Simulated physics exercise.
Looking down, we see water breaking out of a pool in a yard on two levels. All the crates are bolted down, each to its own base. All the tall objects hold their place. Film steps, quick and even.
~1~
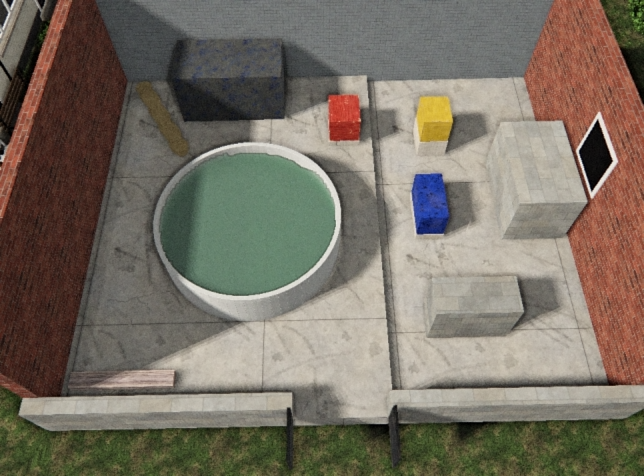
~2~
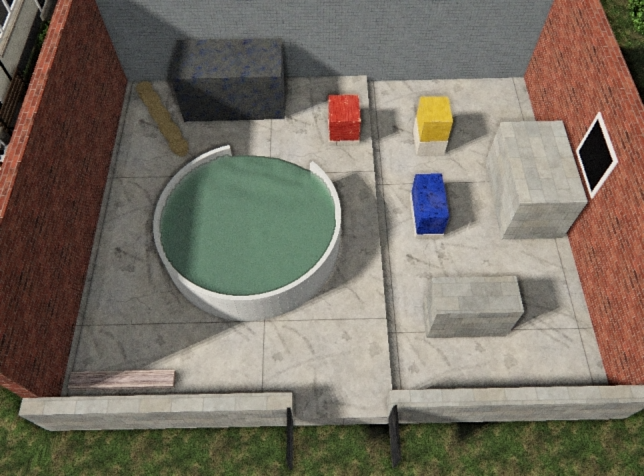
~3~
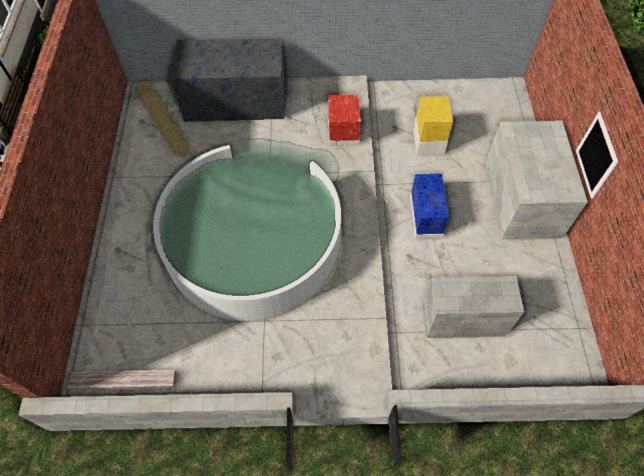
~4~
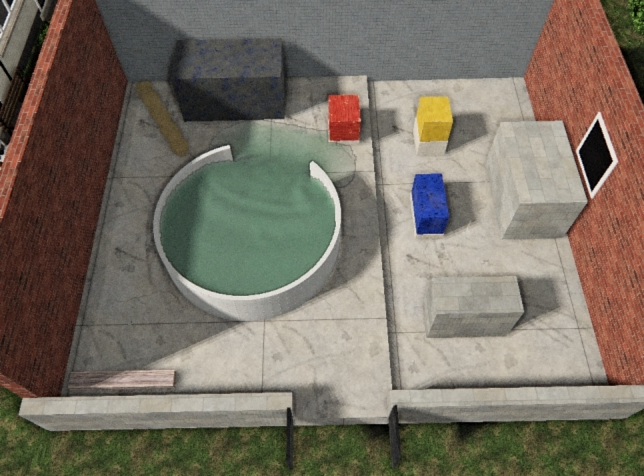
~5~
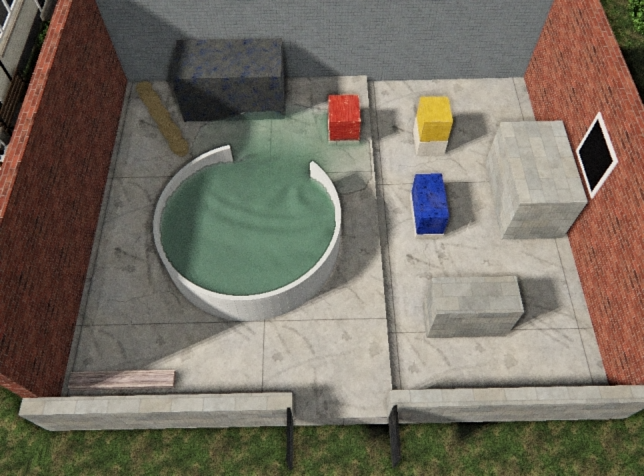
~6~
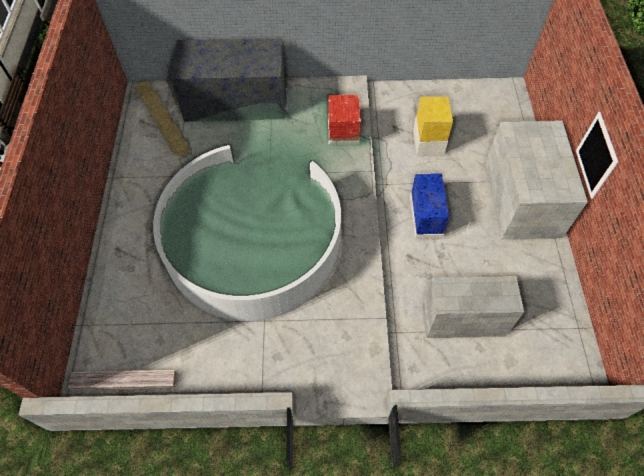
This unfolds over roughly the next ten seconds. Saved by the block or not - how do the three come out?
Result: The red crate is touched by water; the yellow crate remains untouched by water; the blue crate is touched by water.
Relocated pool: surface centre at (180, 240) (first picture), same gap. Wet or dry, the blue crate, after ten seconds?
The blue is flooded.
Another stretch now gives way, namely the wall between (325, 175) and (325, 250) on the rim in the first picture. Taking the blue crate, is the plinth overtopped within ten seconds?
In that case the blue crate gets flooded.
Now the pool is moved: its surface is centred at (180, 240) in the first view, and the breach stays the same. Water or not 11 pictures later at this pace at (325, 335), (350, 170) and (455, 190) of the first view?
Taking the three spots in order: Bare, swamped, bare.
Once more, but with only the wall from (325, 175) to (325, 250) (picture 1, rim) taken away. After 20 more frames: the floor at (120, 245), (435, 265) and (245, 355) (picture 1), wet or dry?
Place one: Spared by the leak. Place two: Reached by the flood. Place three: Spared by the leak.
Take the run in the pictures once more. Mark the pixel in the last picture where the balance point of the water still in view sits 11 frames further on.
Estimate: (276, 184).
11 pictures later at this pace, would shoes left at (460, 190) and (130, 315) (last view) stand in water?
First spot soaked, second spot bare.
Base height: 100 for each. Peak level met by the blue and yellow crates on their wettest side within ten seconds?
170 and 50 per cent, roughly.
A moment on, water covers 20 % of the floor; the red crate water round its plinth, the yellow crate water round its plinth, the blue crate water round its plinth.
Next, water covers 35 % of the floor; the red crate water round its plinth, the yellow crate water round its plinth, the blue crate water round its plinth.
Then, water covers 55 % of the floor; the red crate water round its plinth, the yellow crate water round its plinth, the blue crate water round its plinth.
Later, water covers 75 % of the floor; the red crate water round its plinth, the yellow crate water round its plinth, the blue crate water round its plinth.
In the end, water covers 95 % of the floor; the red crate was topped, the yellow crate stayed above the water, the blue crate was topped.
